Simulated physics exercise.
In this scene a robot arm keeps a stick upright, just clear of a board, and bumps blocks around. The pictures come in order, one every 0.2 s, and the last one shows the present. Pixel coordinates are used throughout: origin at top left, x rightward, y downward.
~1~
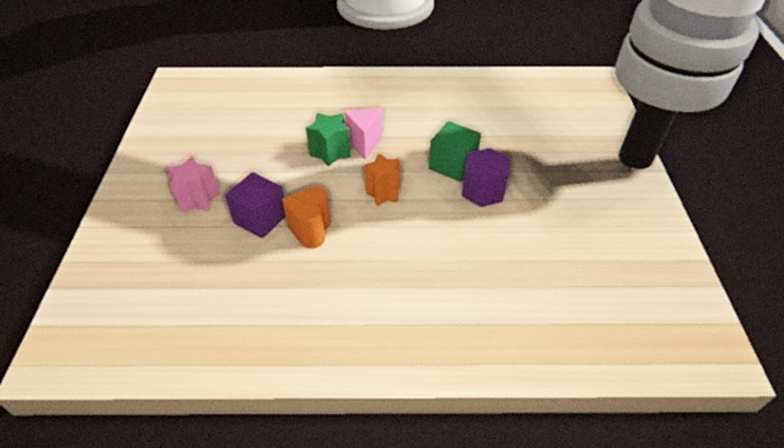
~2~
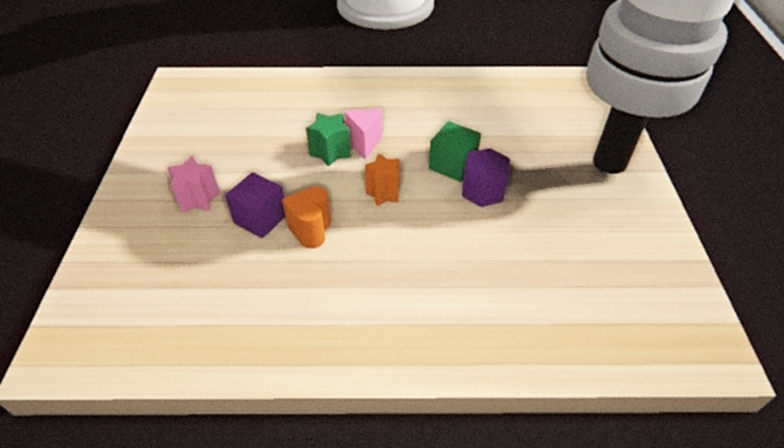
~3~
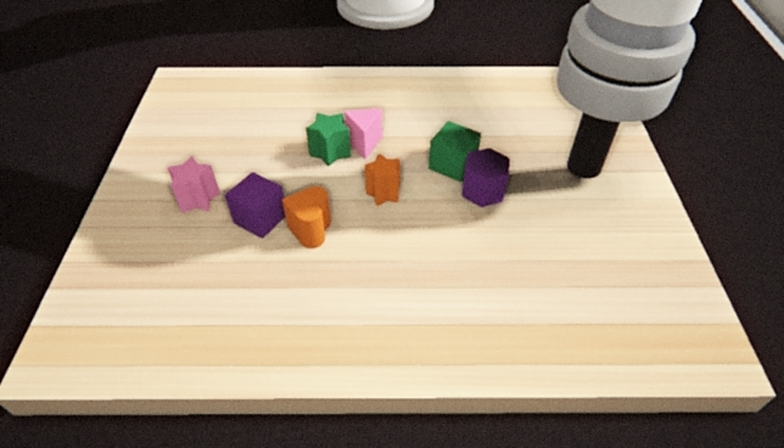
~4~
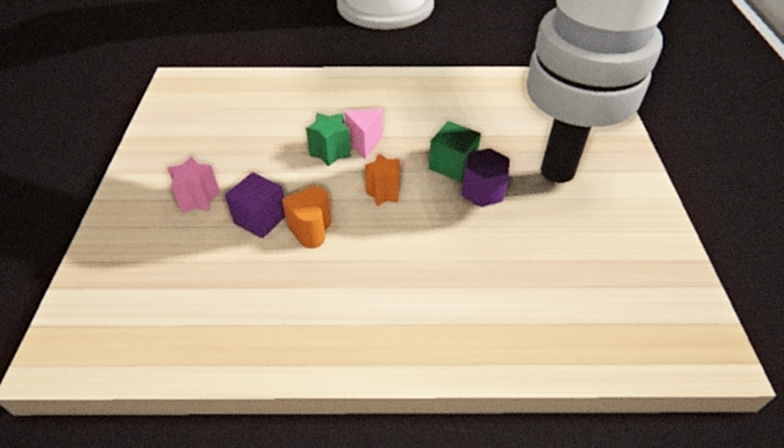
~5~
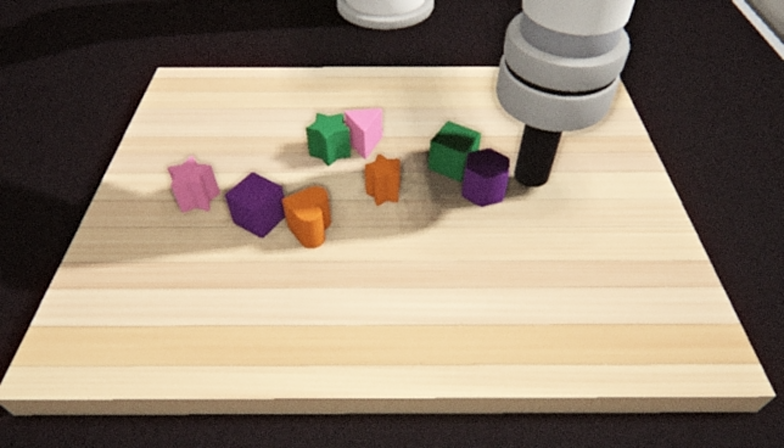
A grey robotic arm with a black stick tip starts near the right edge of a pale wooden board and glides steadily left. It draws close to the purple hexagonal block beside a green one, its shadow sliding over them, while all the colourful blocks stay still.
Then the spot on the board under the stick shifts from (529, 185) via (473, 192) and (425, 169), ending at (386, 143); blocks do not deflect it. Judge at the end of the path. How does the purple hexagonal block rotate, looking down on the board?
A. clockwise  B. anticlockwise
B: Anticlockwise.
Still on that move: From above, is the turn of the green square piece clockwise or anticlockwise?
Spins clockwise.
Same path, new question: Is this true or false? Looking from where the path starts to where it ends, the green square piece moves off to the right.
It is true.
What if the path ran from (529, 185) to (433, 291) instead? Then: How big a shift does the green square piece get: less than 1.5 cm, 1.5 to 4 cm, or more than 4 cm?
It falls in the under 1.5 cm band.
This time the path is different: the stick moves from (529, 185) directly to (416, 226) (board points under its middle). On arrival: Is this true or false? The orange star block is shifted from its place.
That is true.
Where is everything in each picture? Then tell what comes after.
Stick tip (635, 158); block tops, pink three-sided block (363, 116); orange star block (384, 165); green square piece (456, 136); purple hexagonal block (488, 162), in the first frame.
Stick (610, 163); blocks unchanged, in the second frame.
Stick (584, 168); blocks unchanged, in the third frame.
Stick (558, 172); blocks unchanged, in the fourth frame.
Stick (531, 176); pink three-sided block (363, 116); orange star block (384, 165); green square piece (456, 136); purple hexagonal block (488, 162), in the fifth frame.
On the path given first. One third of the way, stick (474, 183); green square piece (452, 135), turned 15° clockwise; purple hexagonal block (440, 172), turned 20° anticlockwise.
Two thirds of the way, stick (425, 160); green square piece (439, 119), turned 85° clockwise; purple hexagonal block (421, 173), turned 60° anticlockwise.
At the end, stick (386, 134); pink three-sided block (357, 113); orange star block in place; green square piece (439, 116), turned 100° clockwise; purple hexagonal block (421, 173), turned 60° anticlockwise.
